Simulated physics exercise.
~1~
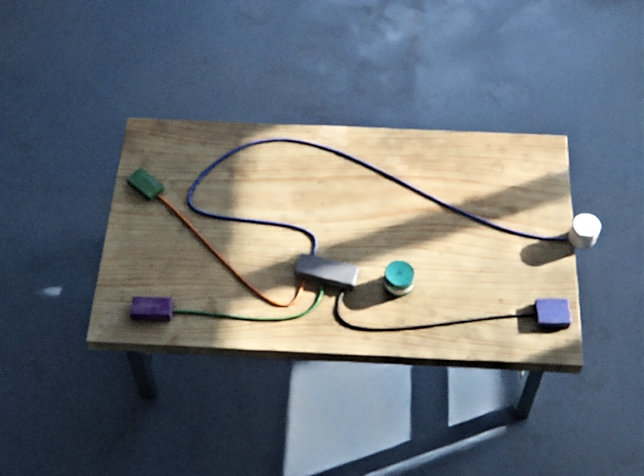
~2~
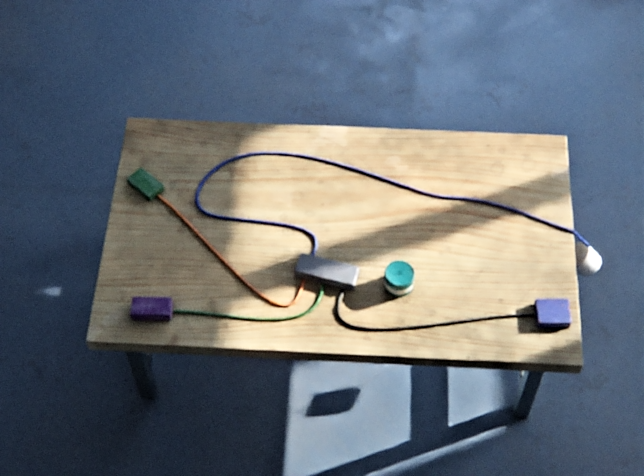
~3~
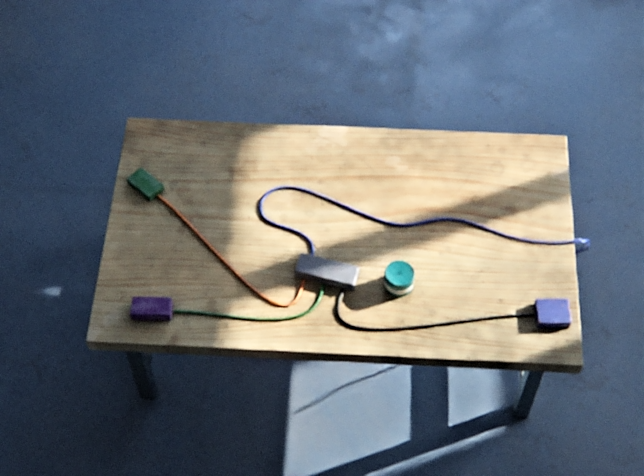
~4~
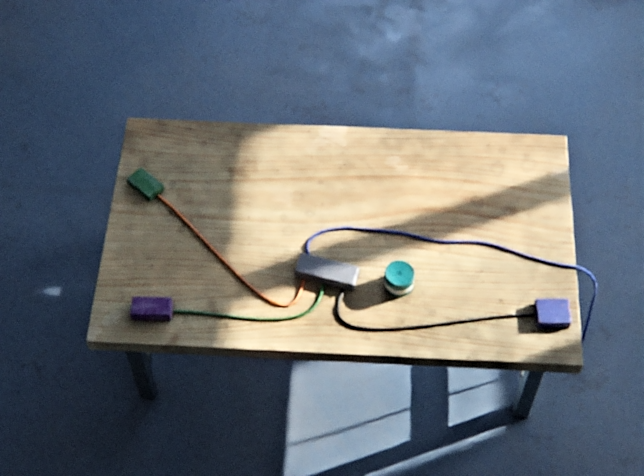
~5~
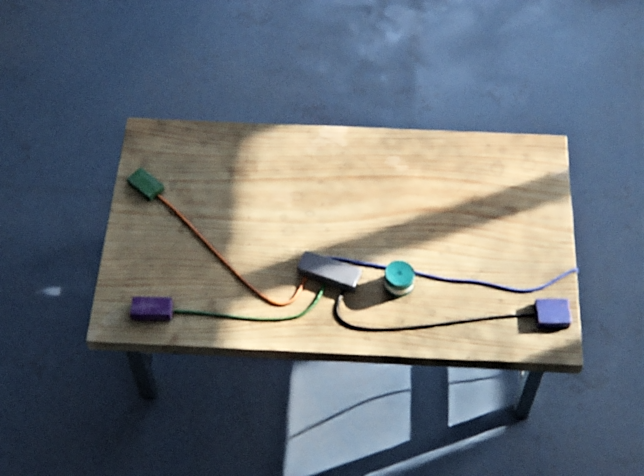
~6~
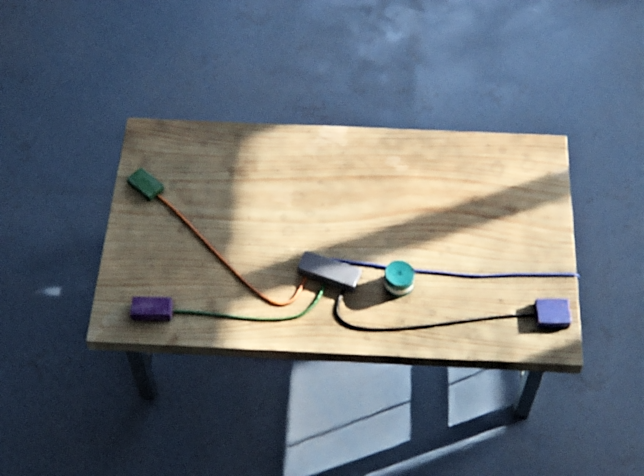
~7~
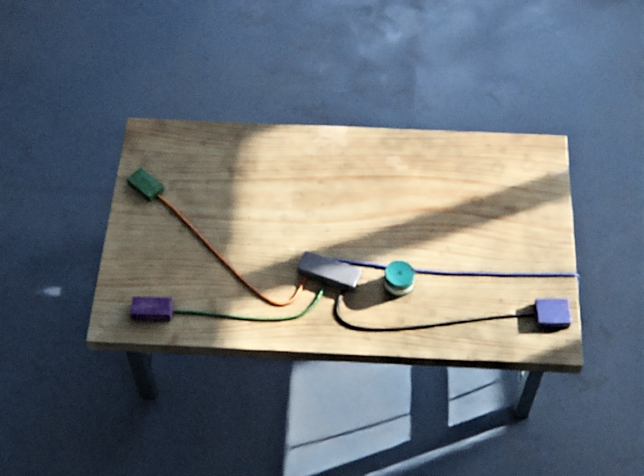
A white cylinder drops off the table's right edge, pulling its blue cable nearly straight.
